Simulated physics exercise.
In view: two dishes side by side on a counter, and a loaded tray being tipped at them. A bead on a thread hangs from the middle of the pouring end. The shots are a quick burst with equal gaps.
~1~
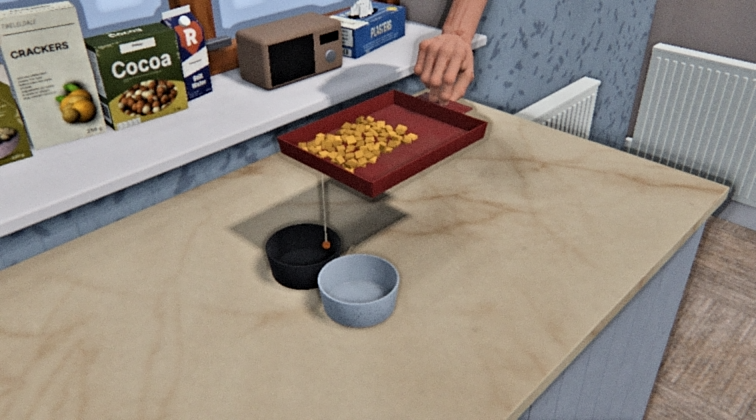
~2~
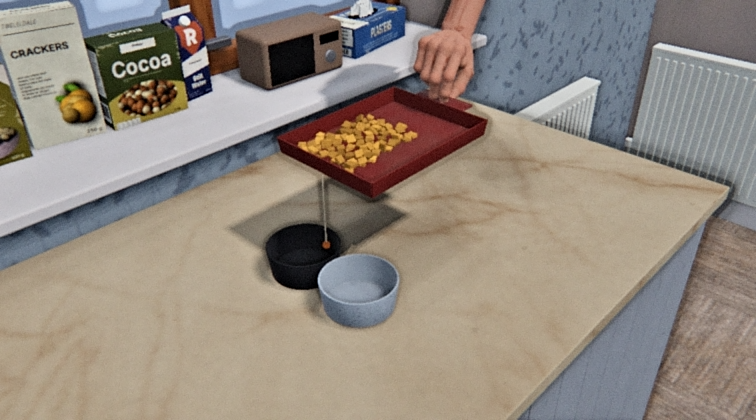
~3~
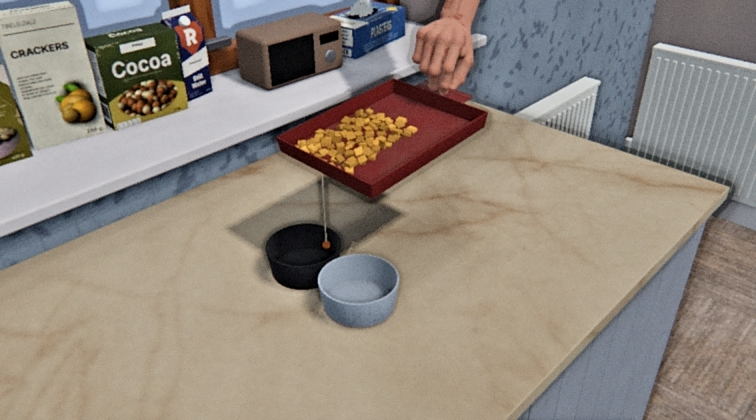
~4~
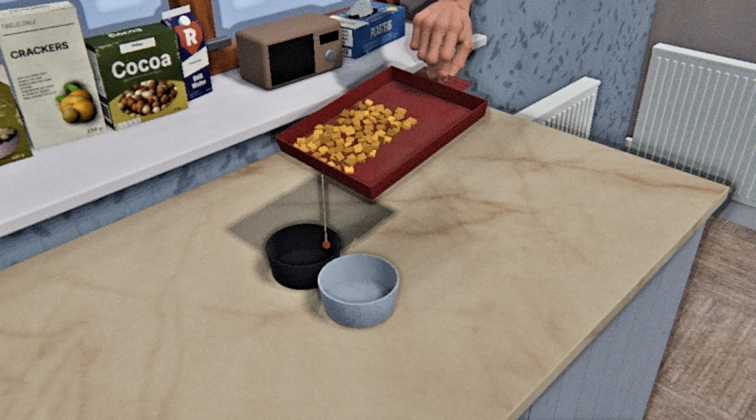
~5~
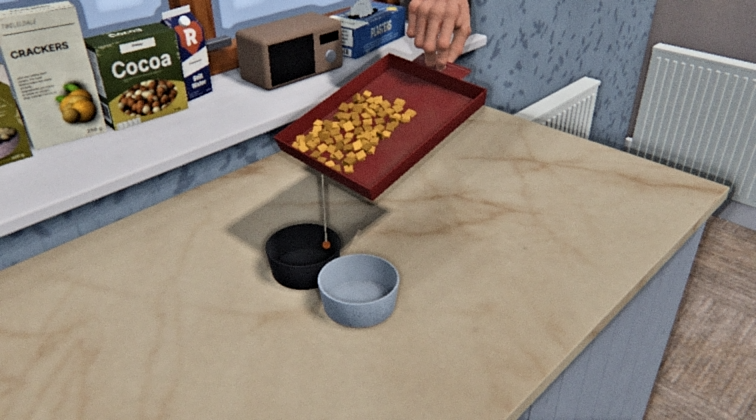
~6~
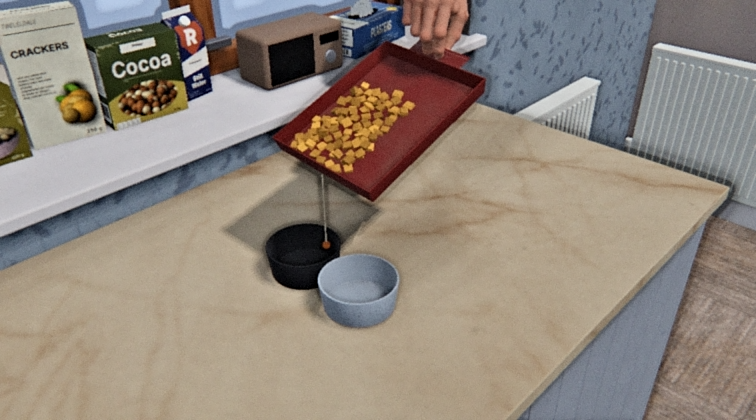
A hand at the top grips the far end of a dark red tray of golden cereal squares, seen from above at an angle over a pale marbled kitchen counter. Below sit a black dish and, to its right, a light blue-grey one, with an orange bead hanging on a thread, and boxes and a brown radio behind. The hand steadily raises its end, tilting the tray toward its lower right corner, while the camera stays still.
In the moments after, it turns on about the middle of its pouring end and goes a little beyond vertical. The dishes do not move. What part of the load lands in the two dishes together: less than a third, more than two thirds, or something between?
Caught overall: Between a third and two thirds.
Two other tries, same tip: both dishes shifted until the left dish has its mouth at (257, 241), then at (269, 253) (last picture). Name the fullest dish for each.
One: The dish on the right. Two: The dish on the right.
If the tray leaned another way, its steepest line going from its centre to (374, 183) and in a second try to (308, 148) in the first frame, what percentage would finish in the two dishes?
Near 100 % and 80 %.
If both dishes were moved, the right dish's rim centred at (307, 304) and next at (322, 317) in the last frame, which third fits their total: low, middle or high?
First one to two thirds, then the middle third.
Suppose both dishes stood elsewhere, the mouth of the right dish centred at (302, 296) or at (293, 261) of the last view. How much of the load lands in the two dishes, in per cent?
Near 60 % and 40 %.
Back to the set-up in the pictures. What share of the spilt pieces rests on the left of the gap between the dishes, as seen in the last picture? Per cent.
Close to 100 per cent.
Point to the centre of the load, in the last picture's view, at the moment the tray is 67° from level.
Roughly at (332, 159).
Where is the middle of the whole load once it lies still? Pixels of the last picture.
Roughly at (328, 307).
Just after the last frame, tray tipped steeply; almost all on the tray; just a few in the air.
A moment on, tray tipped past a quarter turn; the larger part on the tray; just a few in the right dish; just a few outside both; about a tenth in the air.
Further on, tray tipped past a quarter turn; roughly half in the right dish; just a few in the left dish; roughly half outside both.
When it is over, tray tipped past a quarter turn; roughly half in the right dish; just a few in the left dish; roughly half outside both.
